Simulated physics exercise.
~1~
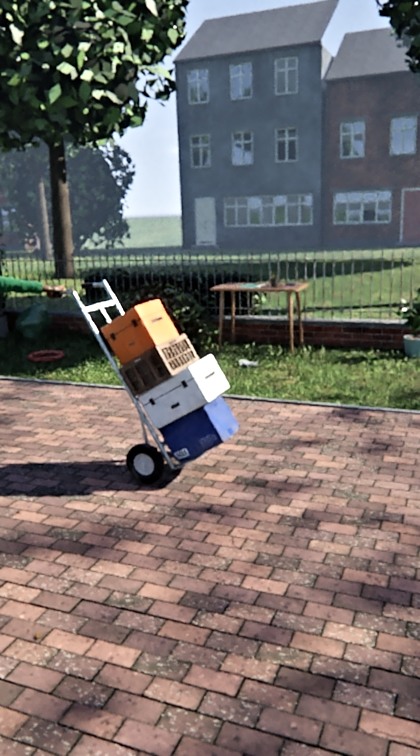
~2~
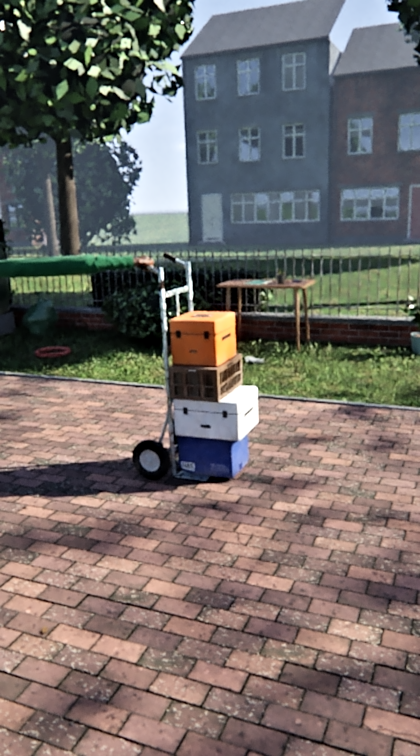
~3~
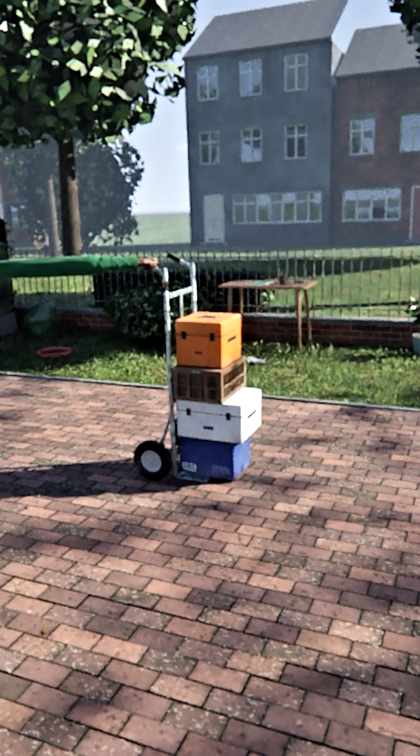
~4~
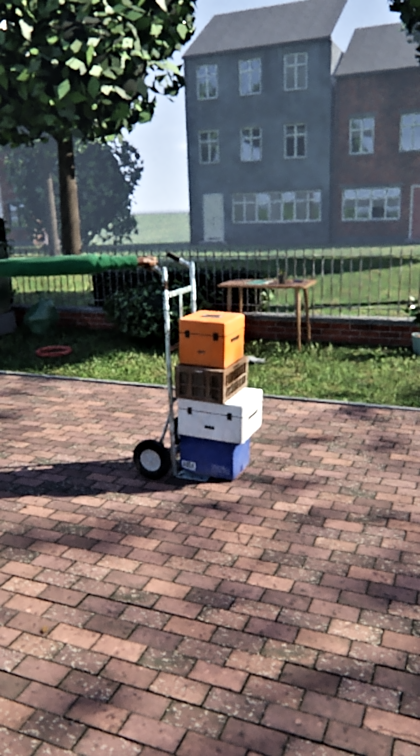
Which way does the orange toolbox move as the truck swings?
The orange toolbox moves to the right as the truck swings upright.
